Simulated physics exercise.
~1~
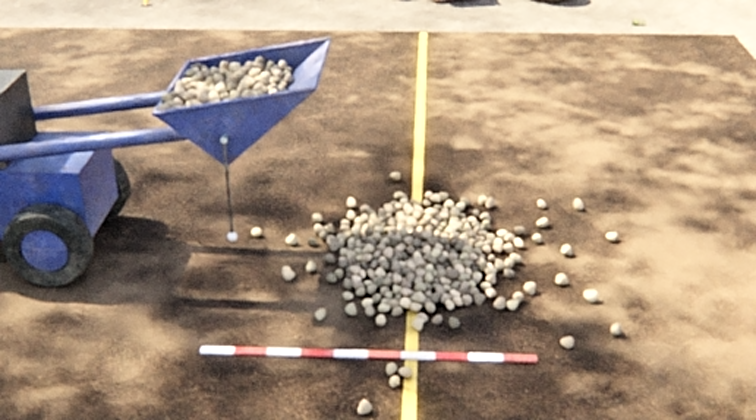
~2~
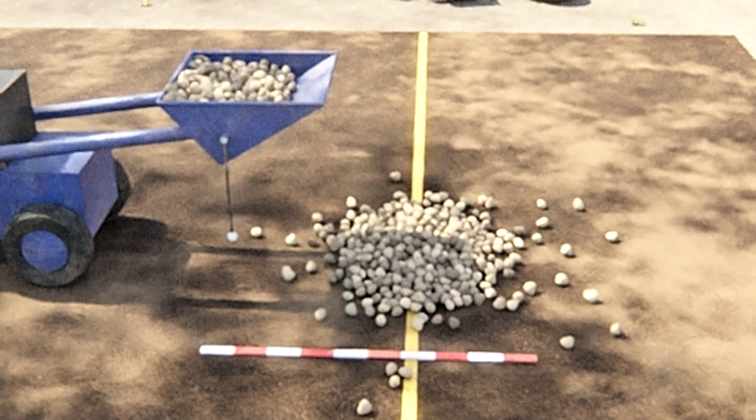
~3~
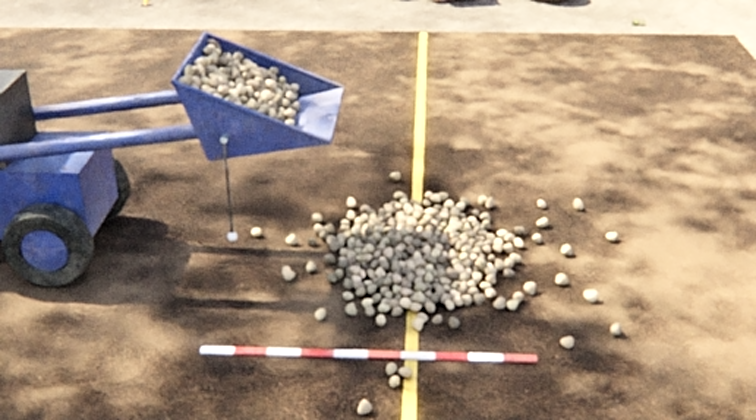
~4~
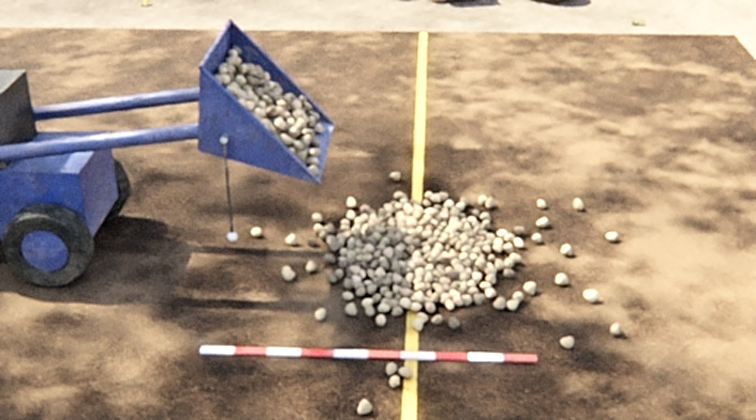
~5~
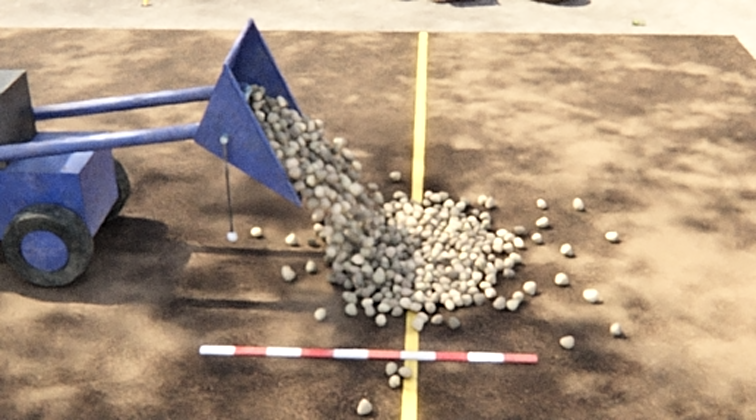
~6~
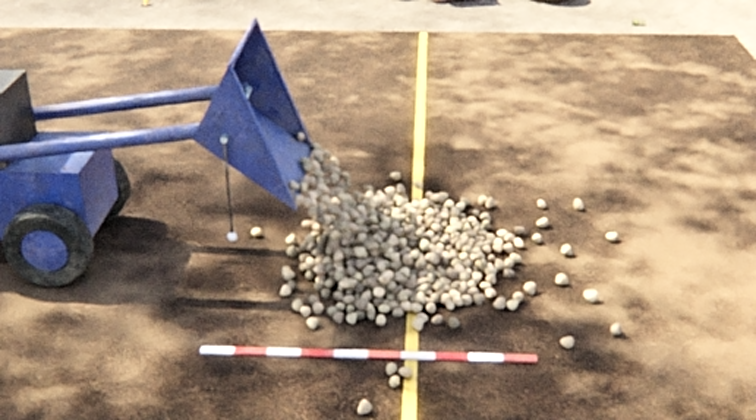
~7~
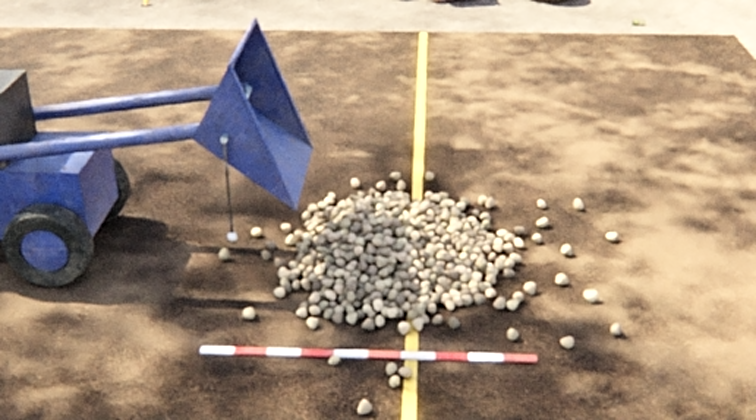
A blue loader at the left holds a raised bucket of pale round stones over brown, sun-dappled ground, seen from above and to one side. A loose heap of similar stones lies across a yellow line near the centre, with a red and white striped staff in front and a small white ball hanging below the bucket. The bucket tips steadily forward to the right. Stones slide over its lip and pour onto the heap's near left side. The bucket stops, steeply tilted and empty, leaving a broader heap still straddling the line, mostly to its left.
